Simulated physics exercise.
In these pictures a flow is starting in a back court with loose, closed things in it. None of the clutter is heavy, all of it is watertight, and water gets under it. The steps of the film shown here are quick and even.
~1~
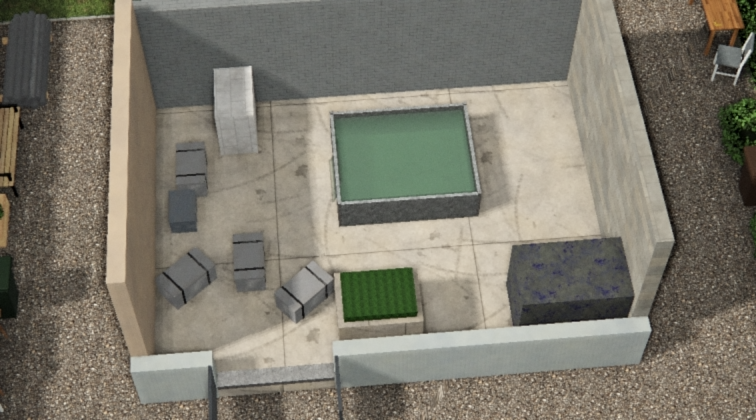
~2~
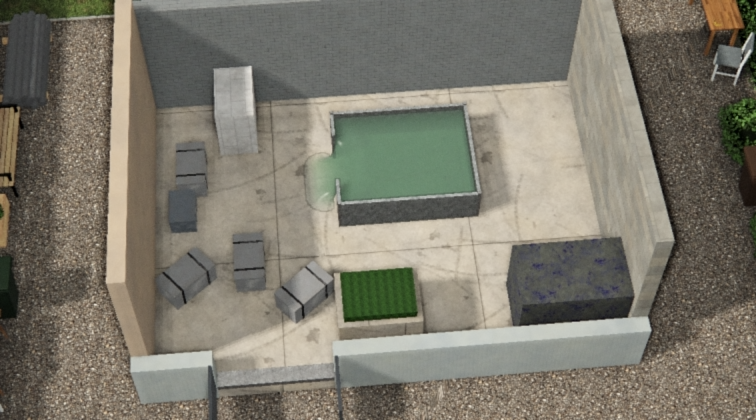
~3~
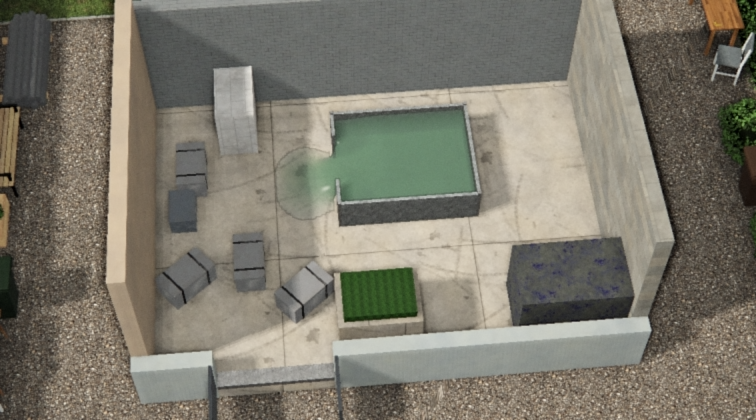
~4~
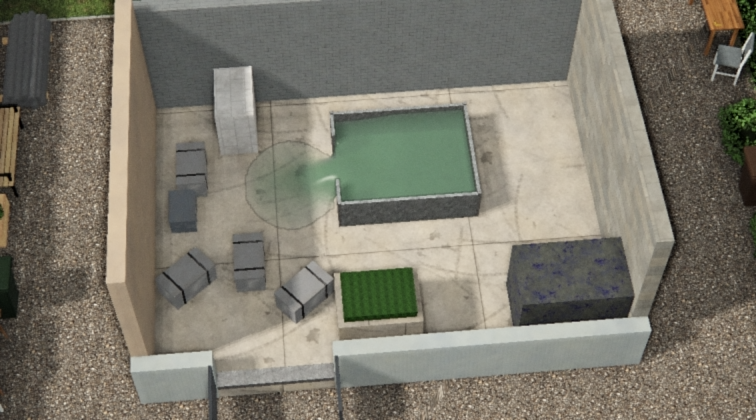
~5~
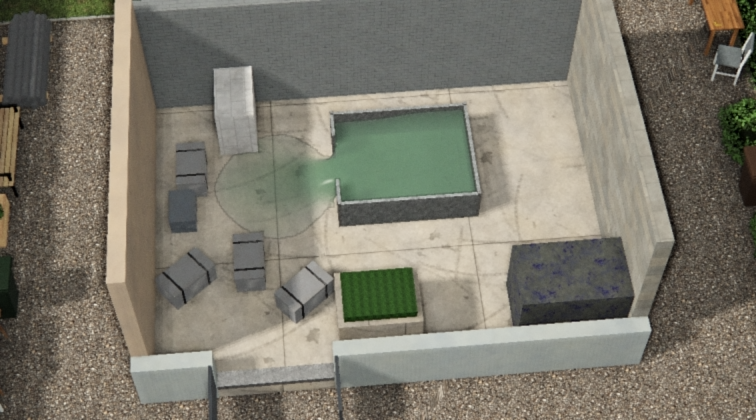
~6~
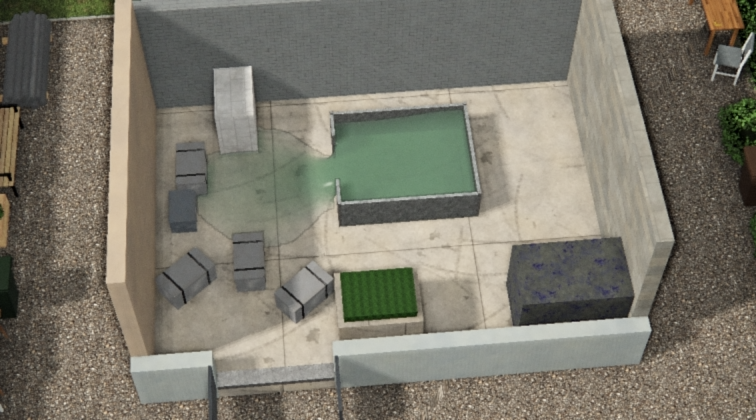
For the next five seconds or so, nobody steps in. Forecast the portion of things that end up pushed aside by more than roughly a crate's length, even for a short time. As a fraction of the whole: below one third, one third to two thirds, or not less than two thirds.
Counting the far movers, it's high - two thirds or more.
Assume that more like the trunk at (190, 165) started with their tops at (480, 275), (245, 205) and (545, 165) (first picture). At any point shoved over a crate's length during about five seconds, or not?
The answers, in order, are remains nearby, displaced a stride and remains nearby.
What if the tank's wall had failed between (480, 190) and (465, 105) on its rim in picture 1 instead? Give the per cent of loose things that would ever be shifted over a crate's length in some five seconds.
About 20 per cent.
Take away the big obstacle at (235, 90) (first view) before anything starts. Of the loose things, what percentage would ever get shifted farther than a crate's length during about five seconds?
Share affected: Approx. 80 %.
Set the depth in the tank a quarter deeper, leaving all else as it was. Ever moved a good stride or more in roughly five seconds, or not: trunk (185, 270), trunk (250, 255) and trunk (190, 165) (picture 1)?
Taking them as listed - the full distance for the first, the full distance for the second, the full distance for the third.
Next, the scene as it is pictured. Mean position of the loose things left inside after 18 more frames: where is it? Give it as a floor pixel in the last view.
Roughly at (228, 279) in the last view.
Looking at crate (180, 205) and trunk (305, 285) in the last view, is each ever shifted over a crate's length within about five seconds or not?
Taking them in turn, the first covered the distance and the second fell short.
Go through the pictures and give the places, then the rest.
The first picture shows a trunk at (191, 163) rests on the ground; a crate at (182, 206), on the bottom; 0 of 5 have shifted.
The second picture shows a trunk at (191, 163) rests on the ground; a crate at (182, 206), on the bottom; 0 of 5 have shifted.
The third picture shows a trunk at (191, 163), on the bottom; a crate at (182, 206), on the bottom; 0 of 5 have shifted.
The fourth picture shows a trunk at (191, 163) rests on the ground; a crate at (182, 206) rests on the ground; 0 of 5 have shifted.
The fifth picture shows a trunk at (191, 163), on the bottom; a crate at (182, 206), on the bottom; 0 of 5 have shifted.
The sixth picture shows a trunk at (190, 163), on the bottom; a crate at (182, 206) rests on the ground; 0 of 5 have shifted.
A moment on, 0 of 5 are well off their spots; 0 afloat.
Next, 0 of 5 are well off their spots; 2 afloat.
Later, 4 of 5 are well off their spots; 3 afloat.
In the end, 3 of 5 are well off their spots, and 4 have been at some point; 3 afloat.
